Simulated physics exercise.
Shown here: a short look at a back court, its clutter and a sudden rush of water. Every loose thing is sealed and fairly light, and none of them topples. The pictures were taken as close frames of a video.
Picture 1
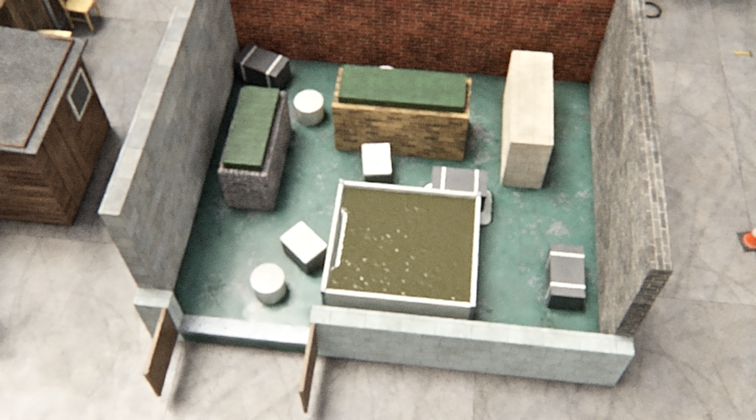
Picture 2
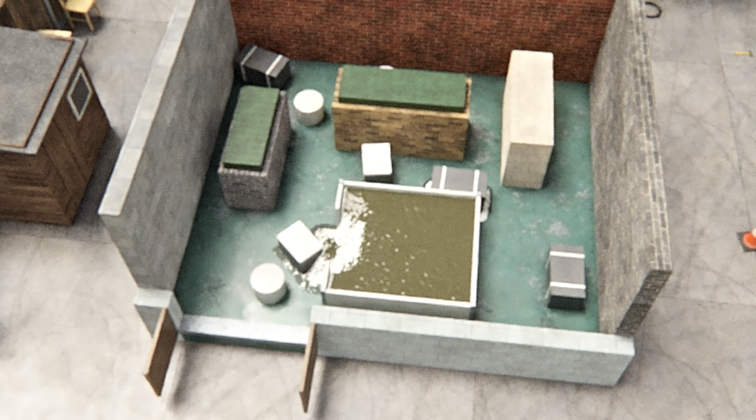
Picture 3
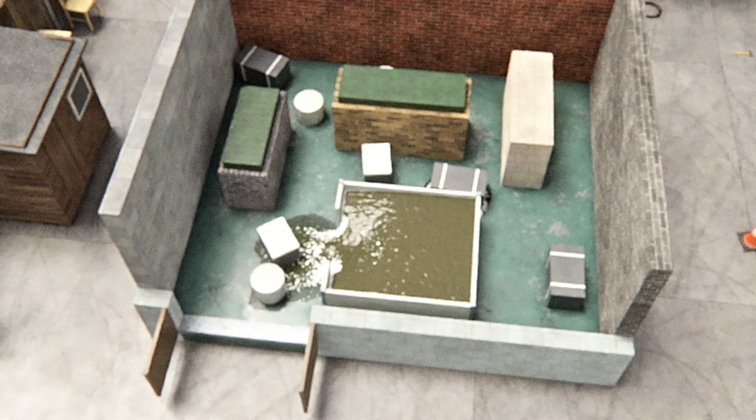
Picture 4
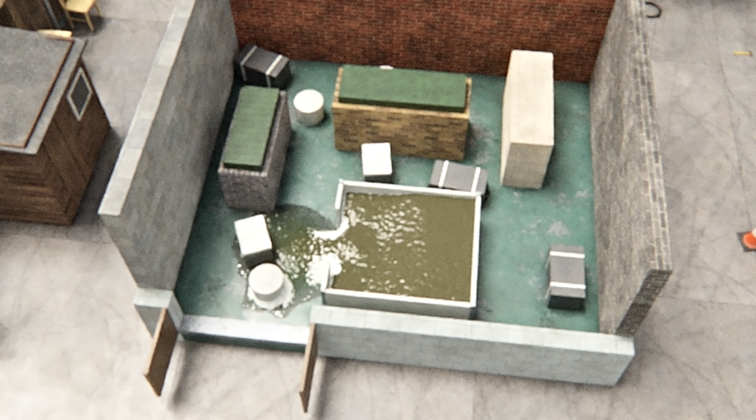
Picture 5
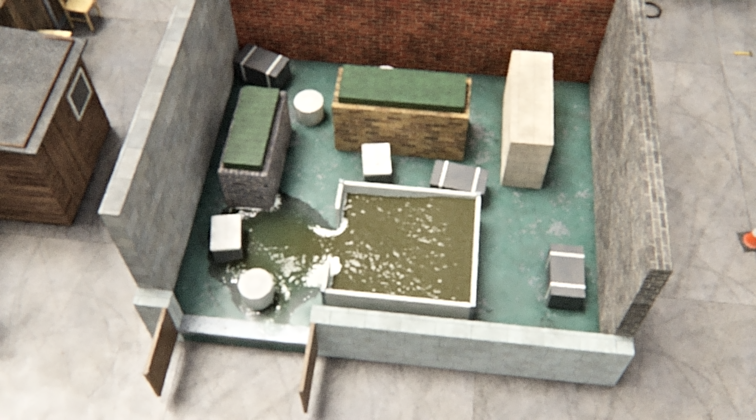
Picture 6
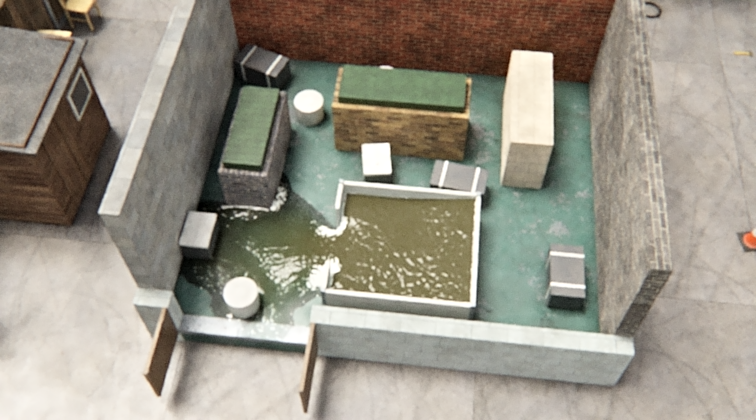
At the start, murky water fills a walled tank in a cluttered court, with a white chest and round tub to its left. Water bursts through the tank's left side, pushing the chest leftward, then spreads across the green floor and shifts the tub a shorter way left.
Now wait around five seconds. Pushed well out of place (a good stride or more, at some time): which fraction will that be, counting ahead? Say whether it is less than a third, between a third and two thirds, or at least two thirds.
It is between a third and two thirds.
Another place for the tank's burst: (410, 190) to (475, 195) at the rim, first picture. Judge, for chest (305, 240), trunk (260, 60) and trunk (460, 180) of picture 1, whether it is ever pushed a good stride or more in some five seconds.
Travels that far, falls short, travels that far.
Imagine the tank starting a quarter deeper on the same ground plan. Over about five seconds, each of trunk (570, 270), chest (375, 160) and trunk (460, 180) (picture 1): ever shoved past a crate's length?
Taking them as listed, the first stopped before it, the second stopped before it and the third stopped before it.
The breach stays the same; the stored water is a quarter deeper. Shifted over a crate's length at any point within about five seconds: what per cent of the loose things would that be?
I get 60 percent.
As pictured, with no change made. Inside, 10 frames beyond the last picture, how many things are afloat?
1.
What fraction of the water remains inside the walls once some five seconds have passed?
My answer is close to 74 percent.
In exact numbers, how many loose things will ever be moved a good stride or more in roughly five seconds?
5 in total.
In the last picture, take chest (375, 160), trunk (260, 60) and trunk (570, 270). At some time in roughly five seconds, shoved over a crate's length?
As listed: Less than that, yes, under that.
A moment on, 2 of 8 are well off their spots; 1 afloat.
Next, 2 of 8 are well off their spots; 1 afloat.
Later, 4 of 8 are well off their spots; 2 afloat.
In the end, 5 of 8 are well off their spots, and 5 have been at some point; 2 afloat.
